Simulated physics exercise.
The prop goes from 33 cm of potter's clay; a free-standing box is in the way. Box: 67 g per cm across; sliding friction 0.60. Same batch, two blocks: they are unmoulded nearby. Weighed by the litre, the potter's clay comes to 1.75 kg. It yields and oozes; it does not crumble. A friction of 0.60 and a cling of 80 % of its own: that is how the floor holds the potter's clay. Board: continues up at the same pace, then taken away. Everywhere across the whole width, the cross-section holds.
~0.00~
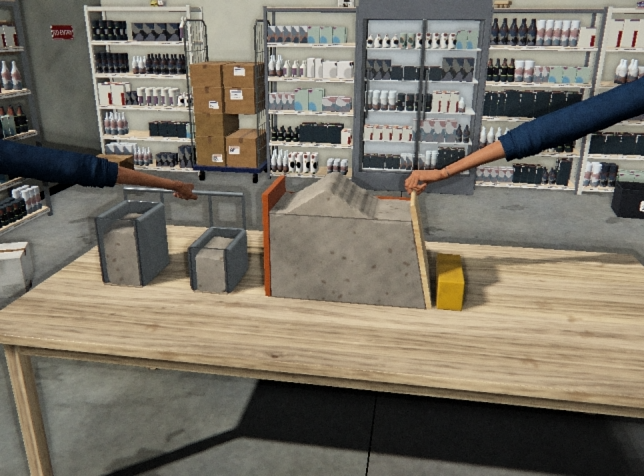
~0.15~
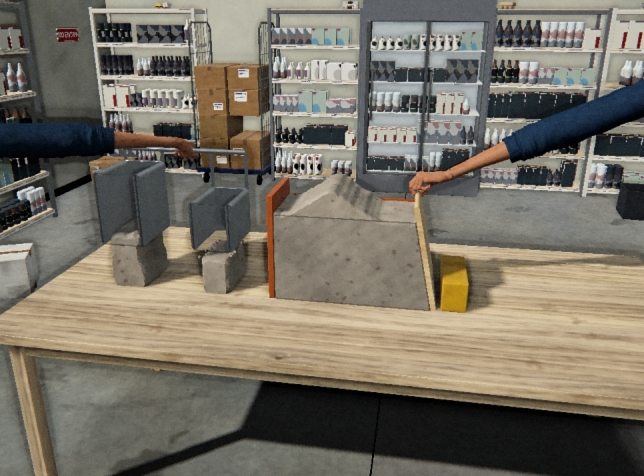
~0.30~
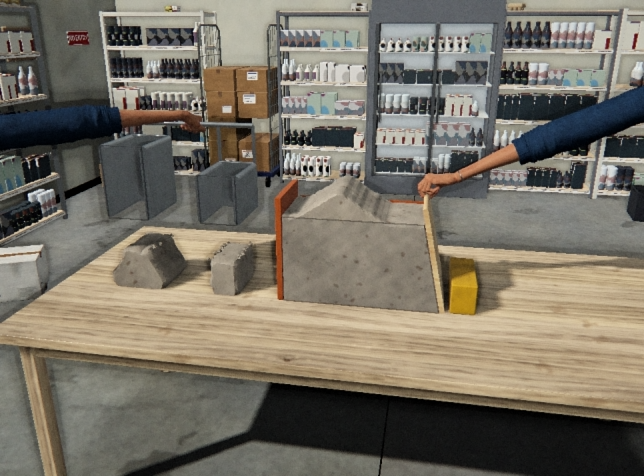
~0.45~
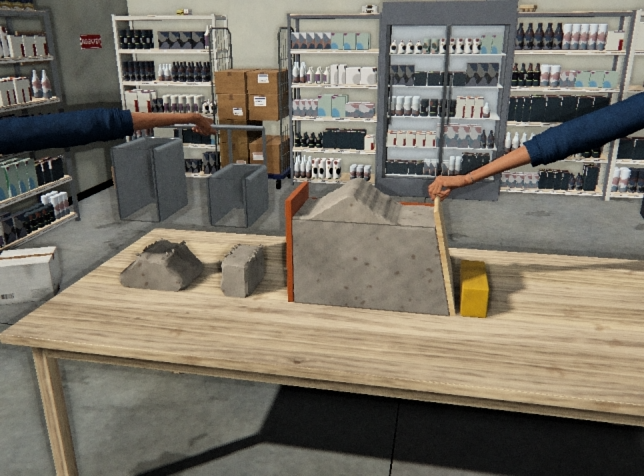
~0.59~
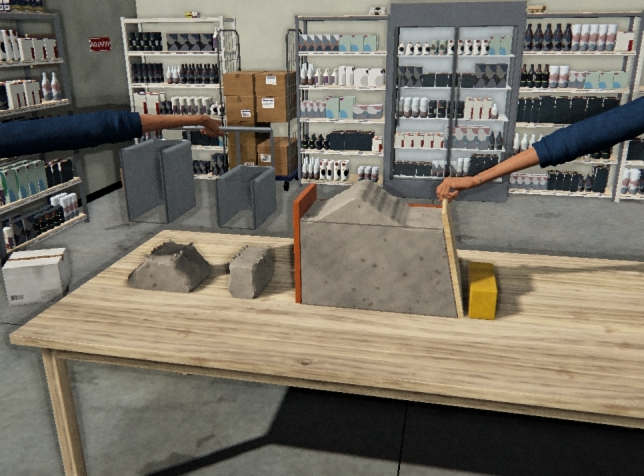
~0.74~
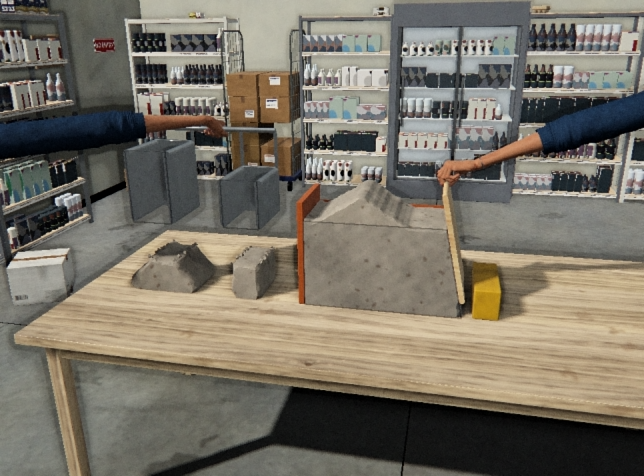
A big grey, speckled mass with a ridged top sits between an orange panel and a pale wooden board on a light wooden table, a yellow block at right, seen from slightly above in a stockroom of bottle-filled shelves. At left, an arm lifts grey moulds off two grey blocks, the left one slumping lower, as the view shifts leftward. Then the right hand shifts the wooden board slightly.
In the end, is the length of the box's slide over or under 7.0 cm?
Prediction: Exceeding 7.0 cm.
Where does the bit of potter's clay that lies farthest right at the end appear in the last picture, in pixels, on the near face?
(554, 313) or thereabouts.
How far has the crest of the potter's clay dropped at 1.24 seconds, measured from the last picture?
About 4.5 centimetres.
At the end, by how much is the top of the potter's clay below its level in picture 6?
I'd put it at close to 9.0 cm.
After 0.97 s, the box has not moved.
After 1.24 s, the box has been pushed 5.8 cm.
After 1.51 s, the box has been pushed 18 cm.
After 1.78 s, the box has been pushed 26 cm.
After 1.96 s, the box has been pushed 27 cm.
